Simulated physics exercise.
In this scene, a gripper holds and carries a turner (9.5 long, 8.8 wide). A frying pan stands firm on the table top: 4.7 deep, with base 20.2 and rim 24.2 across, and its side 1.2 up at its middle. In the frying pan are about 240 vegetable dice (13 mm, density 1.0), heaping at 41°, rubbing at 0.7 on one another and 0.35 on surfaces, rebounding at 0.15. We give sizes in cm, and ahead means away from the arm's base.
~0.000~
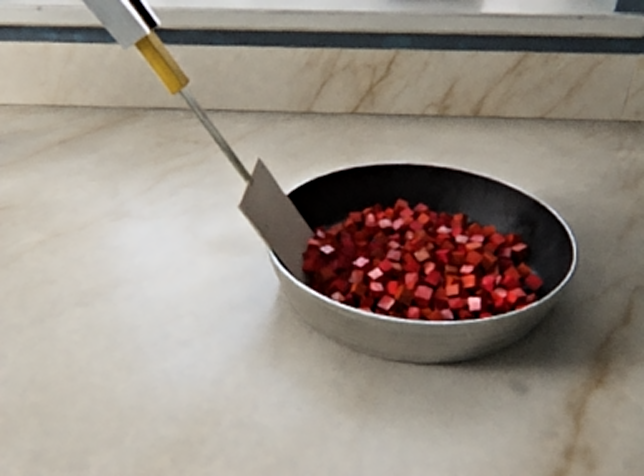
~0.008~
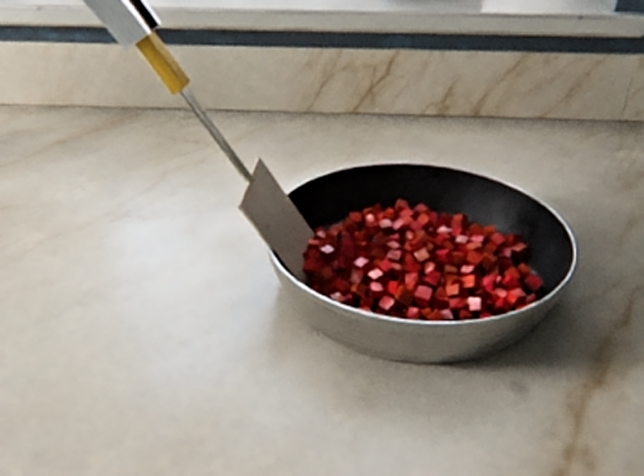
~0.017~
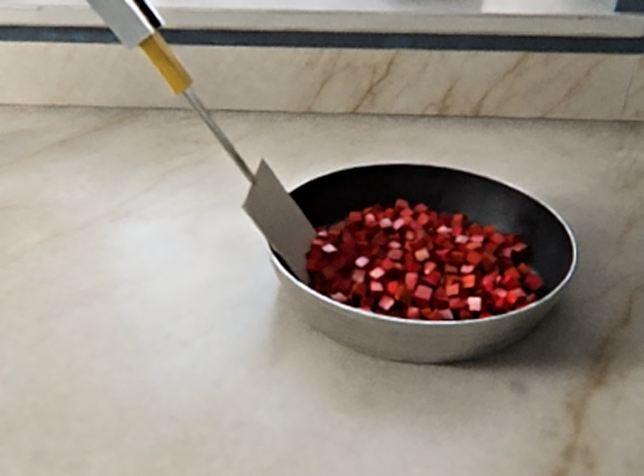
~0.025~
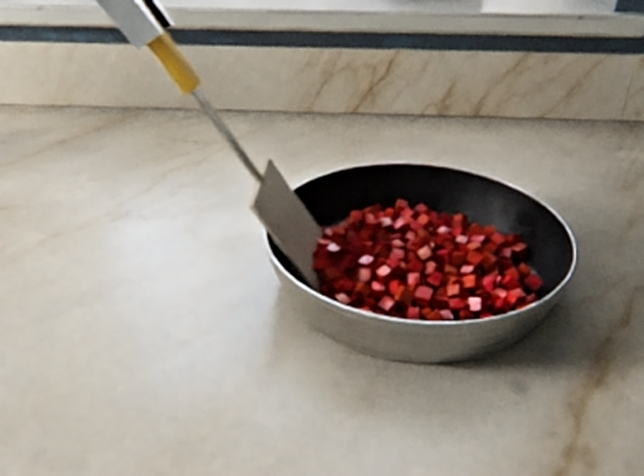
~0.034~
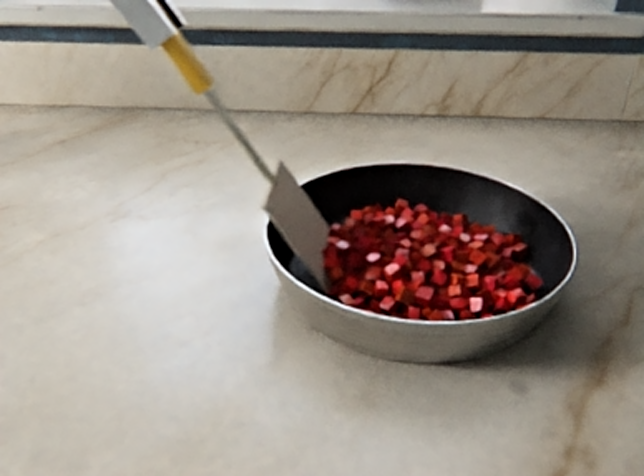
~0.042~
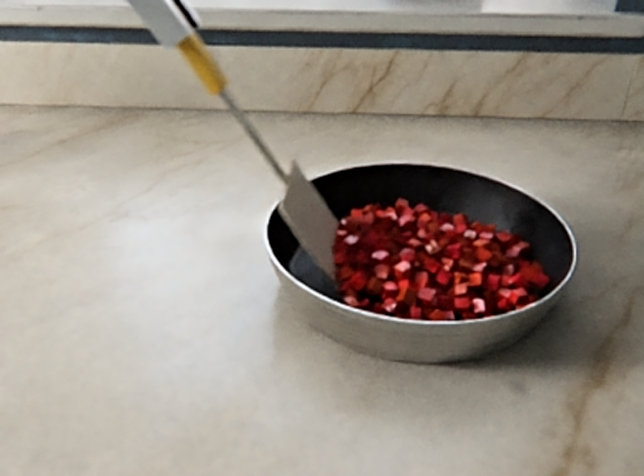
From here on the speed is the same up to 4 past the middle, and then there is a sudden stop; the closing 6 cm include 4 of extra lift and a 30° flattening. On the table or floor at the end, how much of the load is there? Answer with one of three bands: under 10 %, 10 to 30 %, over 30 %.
10 to 30 %.
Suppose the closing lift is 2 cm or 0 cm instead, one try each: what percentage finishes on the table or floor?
First try about 5 %, second try about 0 %.
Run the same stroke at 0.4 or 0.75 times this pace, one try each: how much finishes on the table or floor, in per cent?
Some 0 and 10 per cent.
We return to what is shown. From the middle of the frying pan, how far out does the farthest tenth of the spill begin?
I'd put it at about 40 centimetres.
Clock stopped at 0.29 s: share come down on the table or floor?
15 %.
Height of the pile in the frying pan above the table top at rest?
Some 5.0 cm above the table.
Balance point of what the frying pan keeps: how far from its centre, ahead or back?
Offset forward: Around 4.5 cm.
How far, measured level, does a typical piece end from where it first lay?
Roughly 4 cm.
After 0.06 s, sloping 57°, highest piece 5 above the table; 237 in the frying pan.
After 0.08 s, sloping 48°, highest piece 7 above the table; 237 in the frying pan.
After 0.29 s, sloping 28°, highest piece 7 above the table; 198 in the frying pan, 34 on the table or floor, 5 on the blade or in flight.
After 1.34 s, sloping 28°, highest piece 6 above the table; 198 in the frying pan, 39 on the table or floor.
At rest, 198 in the frying pan, 39 on the table or floor. That is 16 % on the table or floor.
